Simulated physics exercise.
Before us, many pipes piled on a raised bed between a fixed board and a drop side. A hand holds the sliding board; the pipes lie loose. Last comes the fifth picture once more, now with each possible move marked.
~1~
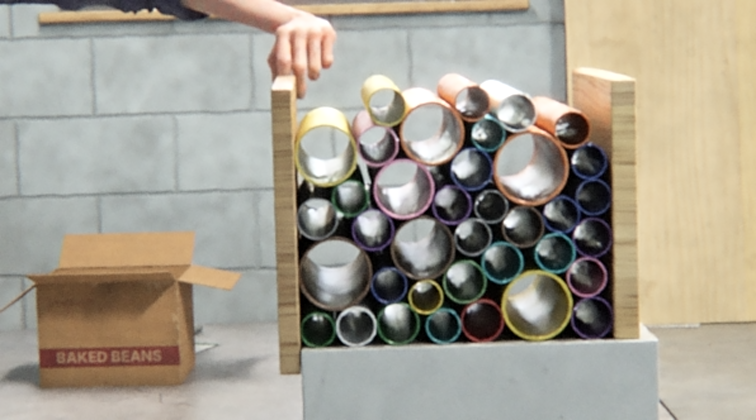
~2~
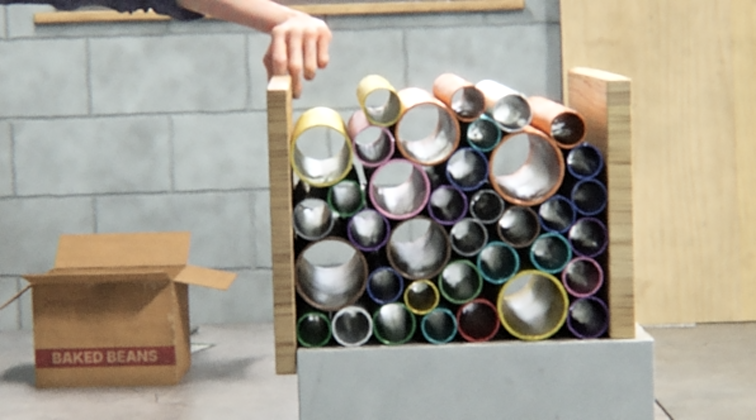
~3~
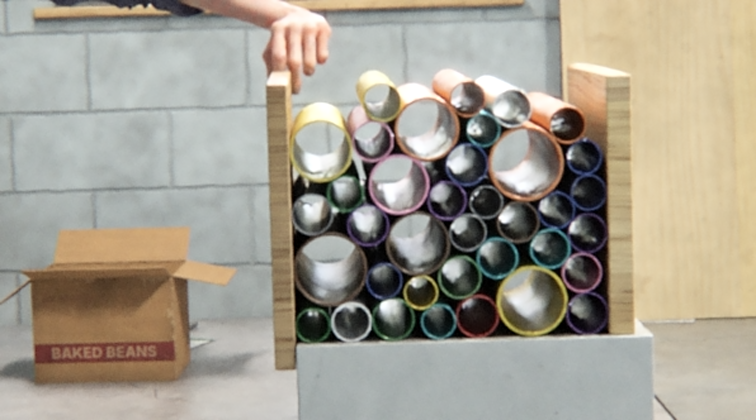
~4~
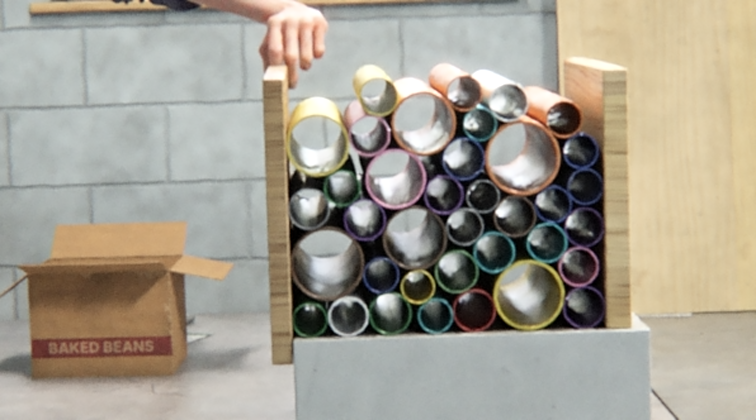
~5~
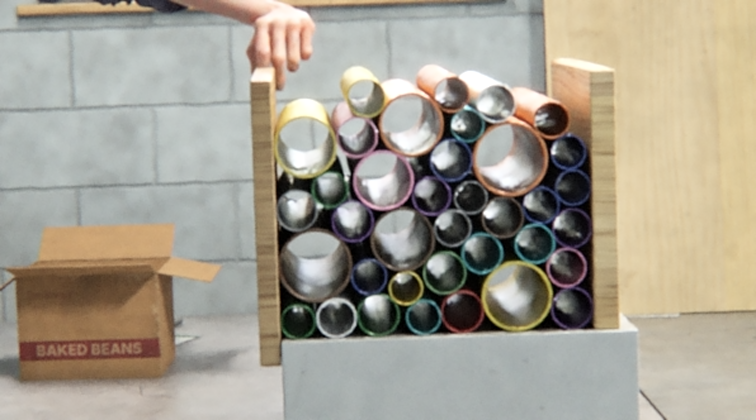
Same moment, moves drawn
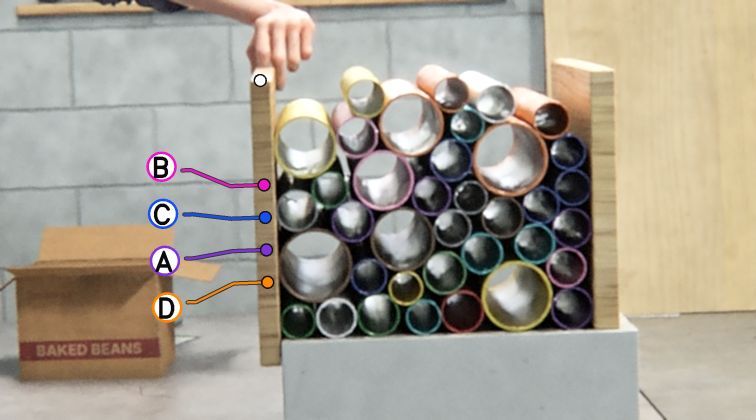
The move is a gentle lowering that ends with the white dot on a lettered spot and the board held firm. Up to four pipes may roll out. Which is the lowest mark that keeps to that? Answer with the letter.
Stop at C.
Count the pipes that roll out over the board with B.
The count is none.
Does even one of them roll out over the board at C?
At C: Yes.
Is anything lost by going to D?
Yes.
On the marked copy, A at (266, 250); B at (264, 185); C at (265, 217); D at (267, 282); the white dot at (260, 80).
Taking C. A third of the way, top of the board (273, 146).
Two thirds of the way, top of the board (276, 216).
When it is over, top of the board (276, 216), one out over the board.
As for the rest, A five out over the board; B none out over the board; D five out over the board.
